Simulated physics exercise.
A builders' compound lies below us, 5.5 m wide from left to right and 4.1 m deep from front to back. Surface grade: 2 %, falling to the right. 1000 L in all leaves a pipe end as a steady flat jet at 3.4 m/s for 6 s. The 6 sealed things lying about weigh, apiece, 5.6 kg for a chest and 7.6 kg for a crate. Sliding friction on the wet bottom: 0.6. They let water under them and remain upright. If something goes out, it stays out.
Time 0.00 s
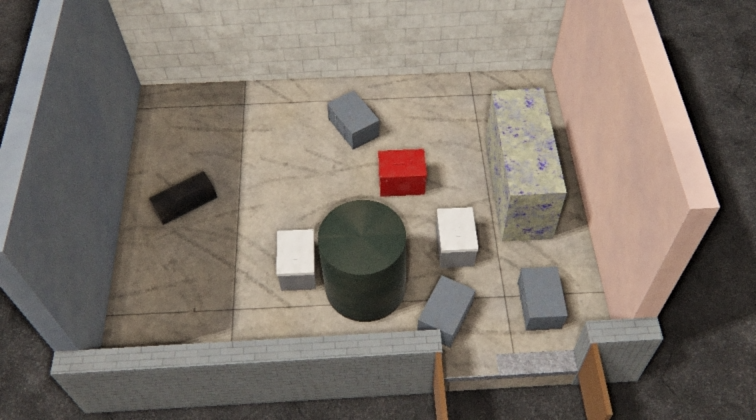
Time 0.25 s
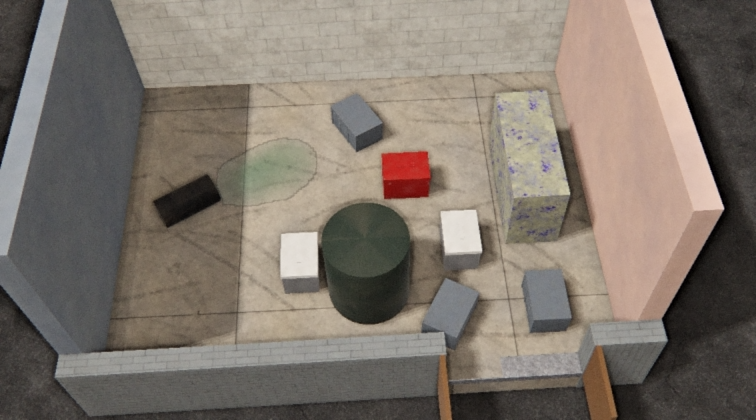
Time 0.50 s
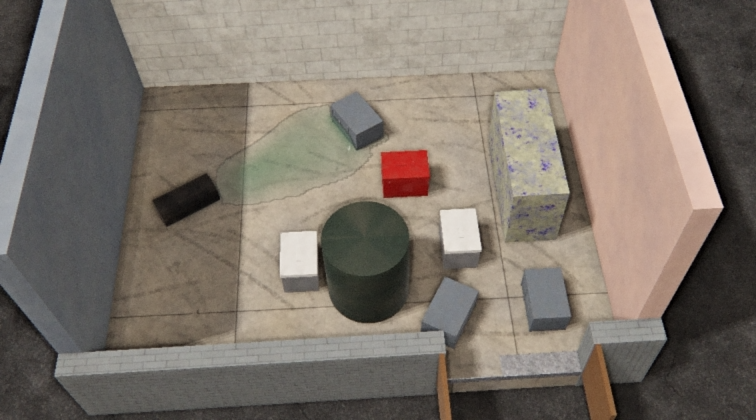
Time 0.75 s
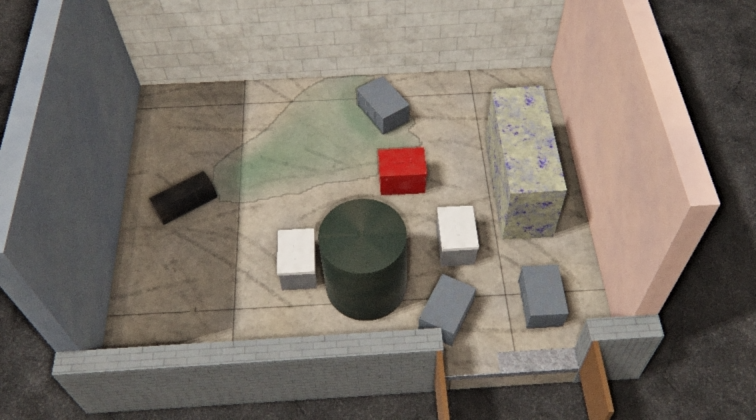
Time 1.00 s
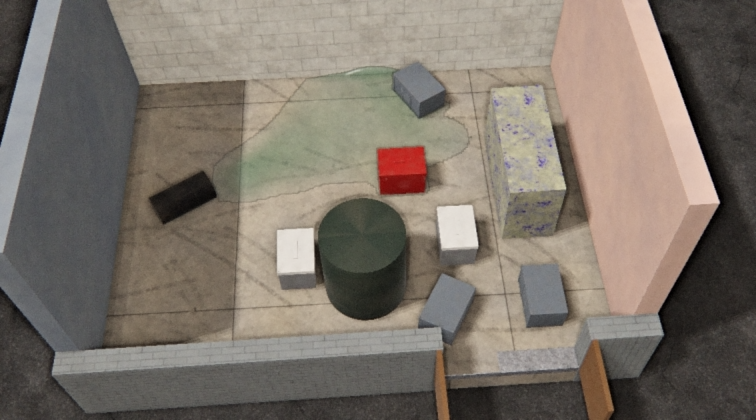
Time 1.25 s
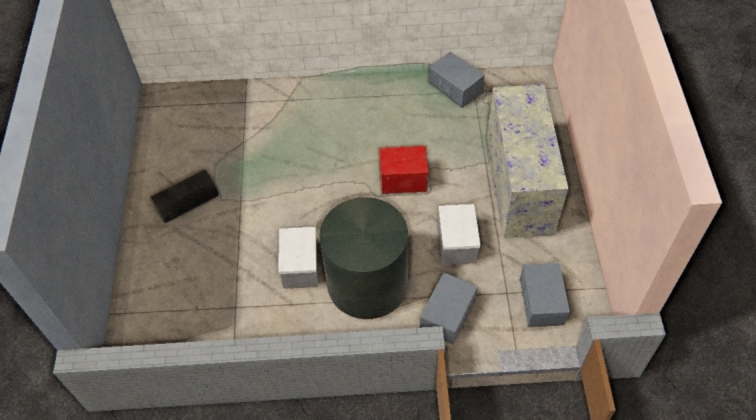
Water spreads from the left across the walled floor and pushes a gray block rightward.
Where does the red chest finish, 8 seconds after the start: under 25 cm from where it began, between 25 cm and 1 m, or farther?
It finishes under 25 cm away.
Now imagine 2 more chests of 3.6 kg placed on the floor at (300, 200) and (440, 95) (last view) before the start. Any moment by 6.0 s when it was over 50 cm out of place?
One by one: Smaller shift, bigger shift.
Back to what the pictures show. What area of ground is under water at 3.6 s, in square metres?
About 9.5 m2.
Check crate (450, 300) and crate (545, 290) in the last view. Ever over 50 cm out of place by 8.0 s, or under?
Stays within; exceeds it.
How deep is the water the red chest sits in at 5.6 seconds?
Somewhere close to 2 cm.
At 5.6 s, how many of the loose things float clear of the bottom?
2 at that moment.
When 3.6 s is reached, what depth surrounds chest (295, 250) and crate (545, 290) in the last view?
Close to 0 and 1 centimetres.
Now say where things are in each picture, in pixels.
The red chest at (402, 163), on the bottom; water covers 0.0 m2; 0 of 6 have shifted, in the first frame.
The red chest at (405, 166) rests on the ground; 0.9 m2 under water; 0 of 6 have shifted, in the second frame.
The red chest at (404, 164) rests on the ground; 1.7 m2 under water; 0 of 6 have shifted, in the third frame.
The red chest at (402, 162), on the bottom; water covers 3.0 m2; 1 of 6 have shifted, in the fourth frame.
The red chest at (401, 161) rests on the ground; water covers 4.0 m2; 1 of 6 have shifted, in the fifth frame.
The red chest at (403, 160), on the bottom; water covers 4.9 m2; 1 of 6 have shifted, in the sixth frame.
After 1.8 s the red chest is near (403, 160), 0.0 m from its start, aground; 0 of 6 are out; 1 afloat.
After 3.6 s the red chest is near (403, 160), 0.0 m from its start, aground; 0 of 6 are out; 1 afloat.
After 5.6 s the red chest is near (403, 160), 0.0 m from its start, aground; 0 of 6 are out; 2 afloat.
After 8.0 s the red chest is near (403, 160), 0.0 m from its start, aground; 0 of 6 are out; 4 afloat.
